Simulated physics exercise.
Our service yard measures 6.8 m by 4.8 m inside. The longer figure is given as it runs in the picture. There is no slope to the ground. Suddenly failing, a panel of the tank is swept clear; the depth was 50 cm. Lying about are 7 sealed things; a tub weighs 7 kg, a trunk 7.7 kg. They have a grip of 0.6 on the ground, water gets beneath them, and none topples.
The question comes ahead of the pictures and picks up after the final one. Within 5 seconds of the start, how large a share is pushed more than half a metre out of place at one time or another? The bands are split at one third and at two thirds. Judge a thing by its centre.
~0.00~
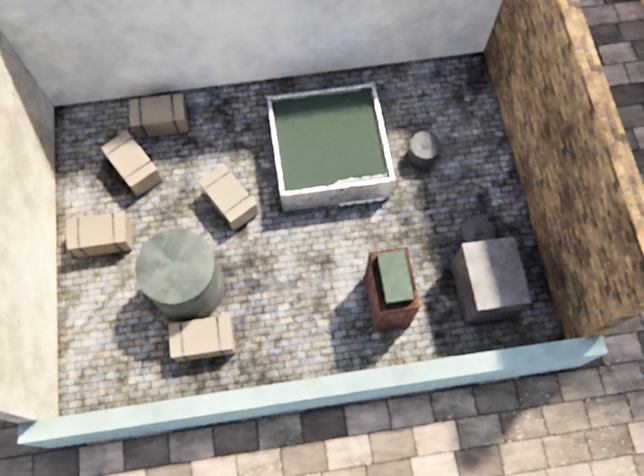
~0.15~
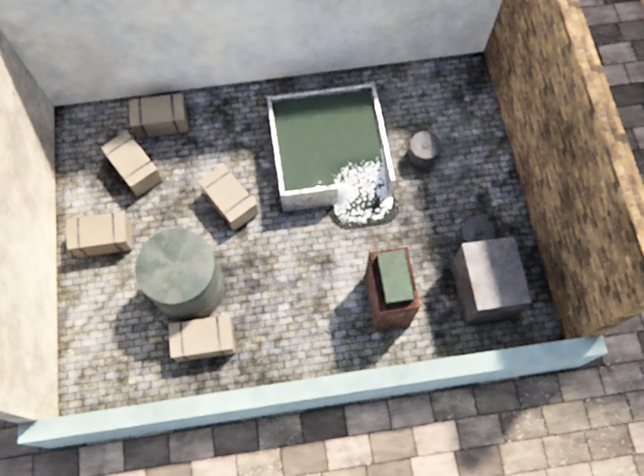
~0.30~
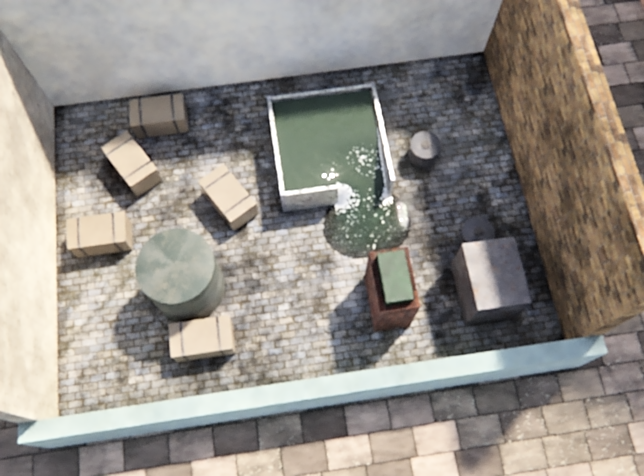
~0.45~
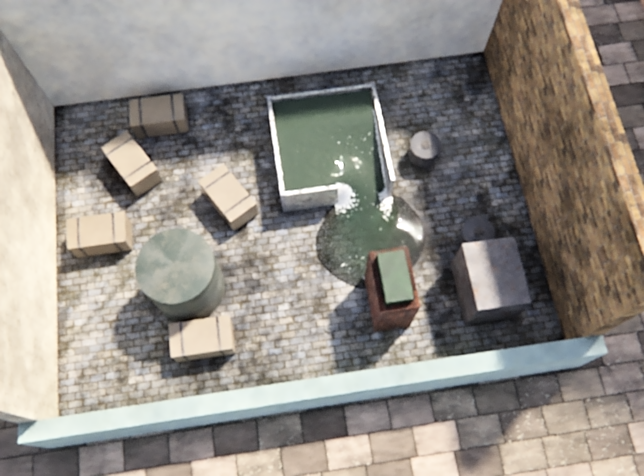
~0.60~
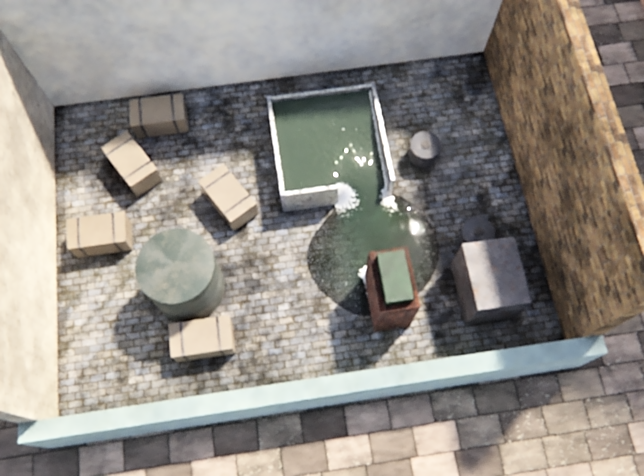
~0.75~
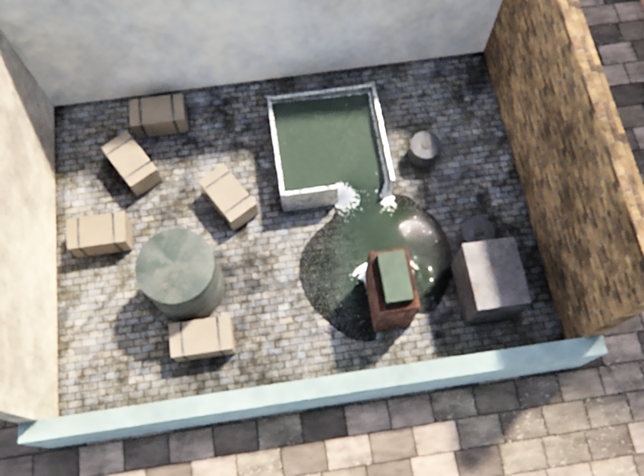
It falls under one third.
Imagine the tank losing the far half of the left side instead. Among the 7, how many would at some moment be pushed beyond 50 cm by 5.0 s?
You'd get 3 in that case.
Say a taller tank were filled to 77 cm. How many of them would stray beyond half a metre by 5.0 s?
Count under that change: 3.
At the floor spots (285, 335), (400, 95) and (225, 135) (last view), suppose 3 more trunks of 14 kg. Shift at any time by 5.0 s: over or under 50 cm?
Beyond it, within it, within it.
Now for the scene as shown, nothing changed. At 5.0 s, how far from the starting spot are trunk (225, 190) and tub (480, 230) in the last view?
0 cm, then 140 cm.
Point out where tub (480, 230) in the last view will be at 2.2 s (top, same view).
Around (515, 203).
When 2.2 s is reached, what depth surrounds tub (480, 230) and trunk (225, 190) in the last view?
I'd put it at 5 cm and 0 cm respectively.
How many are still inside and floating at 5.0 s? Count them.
Then: 0.
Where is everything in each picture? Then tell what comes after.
The first picture shows a tub at (479, 232), on the bottom; a tub at (426, 145), on the bottom; water covers 2.2 m2; 0 of 7 have shifted.
The second picture shows a tub at (479, 232) rests on the ground; a tub at (426, 145), on the bottom; water covers 2.6 m2; 0 of 7 have shifted.
The third picture shows a tub at (479, 232) rests on the ground; a tub at (426, 145), on the bottom; 3.2 m2 under water; 0 of 7 have shifted.
The fourth picture shows a tub at (479, 232), on the bottom; a tub at (426, 145) rests on the ground; 3.8 m2 under water; 0 of 7 have shifted.
The fifth picture shows a tub at (479, 232), on the bottom; a tub at (426, 145) rests on the ground; water covers 4.4 m2; 0 of 7 have shifted.
The sixth picture shows a tub at (479, 232) rests on the ground; a tub at (426, 145) rests on the ground; 5.1 m2 under water; 0 of 7 have shifted.
After 1.1 s 0 of 7 are over 50 cm from their spots; 0 afloat.
After 2.2 s 1 of 7 are over 50 cm from their spots; 0 afloat.
After 3.5 s 1 of 7 are over 50 cm from their spots; 0 afloat.
After 5.0 s 2 of 7 are over 50 cm from their spots, and 2 have been at some point; 0 afloat.
